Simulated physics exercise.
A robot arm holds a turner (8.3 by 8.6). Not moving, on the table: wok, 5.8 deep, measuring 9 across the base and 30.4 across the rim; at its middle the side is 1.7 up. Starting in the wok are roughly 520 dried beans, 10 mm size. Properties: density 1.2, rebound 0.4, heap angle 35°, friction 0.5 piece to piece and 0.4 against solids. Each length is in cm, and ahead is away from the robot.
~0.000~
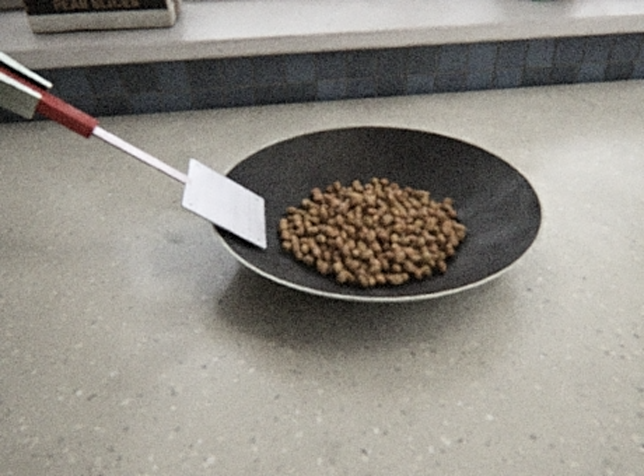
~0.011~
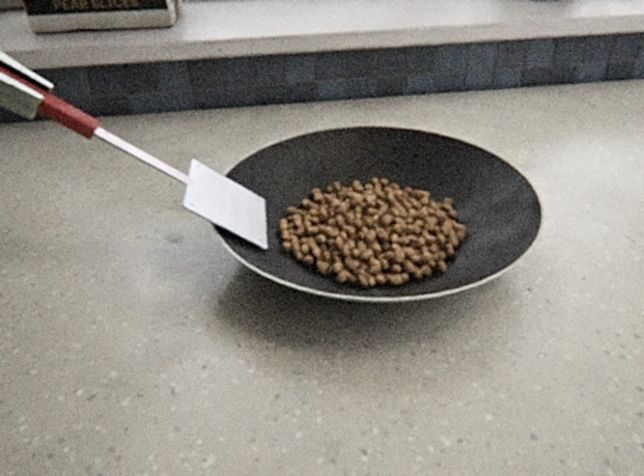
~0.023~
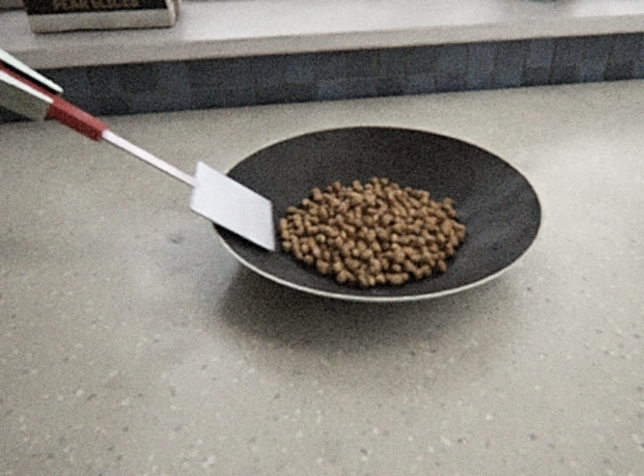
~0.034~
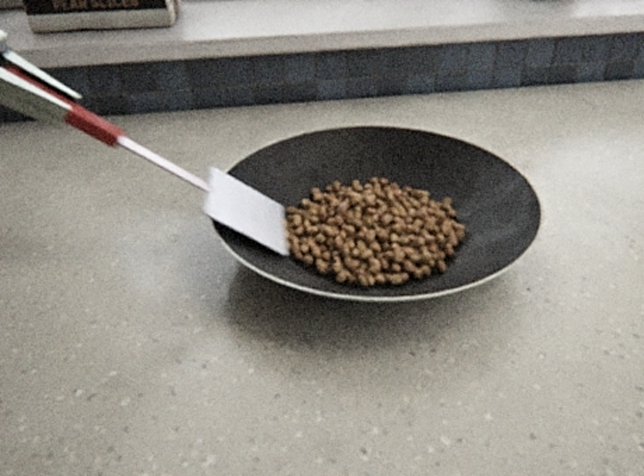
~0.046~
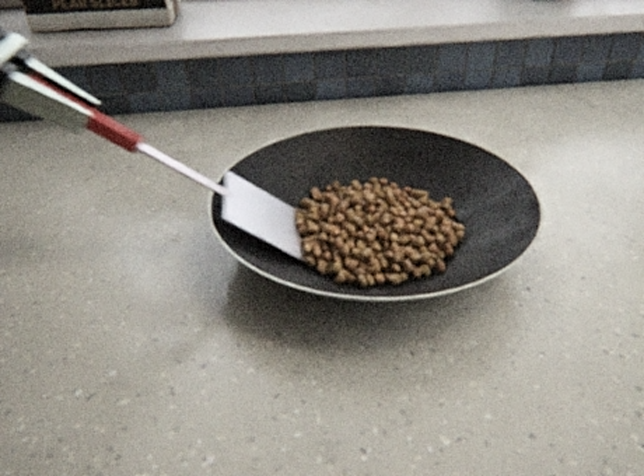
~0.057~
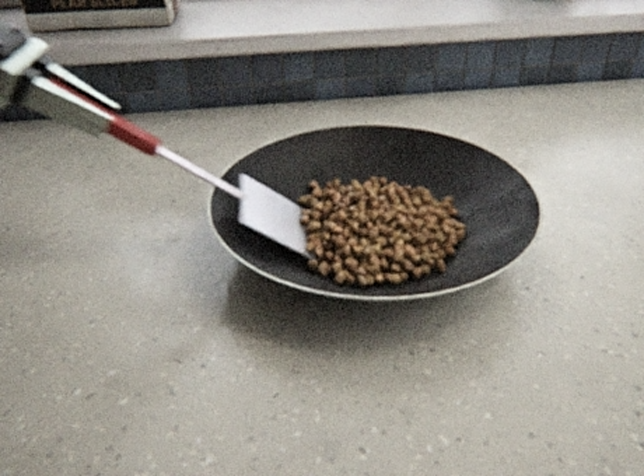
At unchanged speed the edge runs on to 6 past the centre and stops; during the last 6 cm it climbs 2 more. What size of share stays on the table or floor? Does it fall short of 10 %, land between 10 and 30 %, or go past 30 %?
It lands between 10 and 30 %.
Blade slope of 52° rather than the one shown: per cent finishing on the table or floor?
I'd put it at about 20 per cent.
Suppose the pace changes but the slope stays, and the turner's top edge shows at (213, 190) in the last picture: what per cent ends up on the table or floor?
Near 0 in a hundred.
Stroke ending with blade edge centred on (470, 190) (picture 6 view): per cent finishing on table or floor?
45 %.
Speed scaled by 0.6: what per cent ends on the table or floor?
About 5 per cent.
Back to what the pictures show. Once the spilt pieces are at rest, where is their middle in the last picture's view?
It ends up around (617, 222).
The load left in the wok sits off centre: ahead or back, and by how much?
5.5 cm ahead.
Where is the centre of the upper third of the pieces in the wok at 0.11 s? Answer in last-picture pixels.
Around (408, 206).
After 0.08 s, sloping 39°, highest piece 5 above the table; 525 in the wok.
After 0.11 s, sloping 39°, highest piece 6 above the table; 525 in the wok.
After 0.33 s, sloping 39°, highest piece 7 above the table; 447 in the wok, 34 on the table or floor, 44 on the blade or in flight.
After 1.38 s, sloping 39°, highest piece 5 above the table; 443 in the wok, 82 on the table or floor.
At rest, 443 in the wok, 82 on the table or floor. That is 16 % on the table or floor.
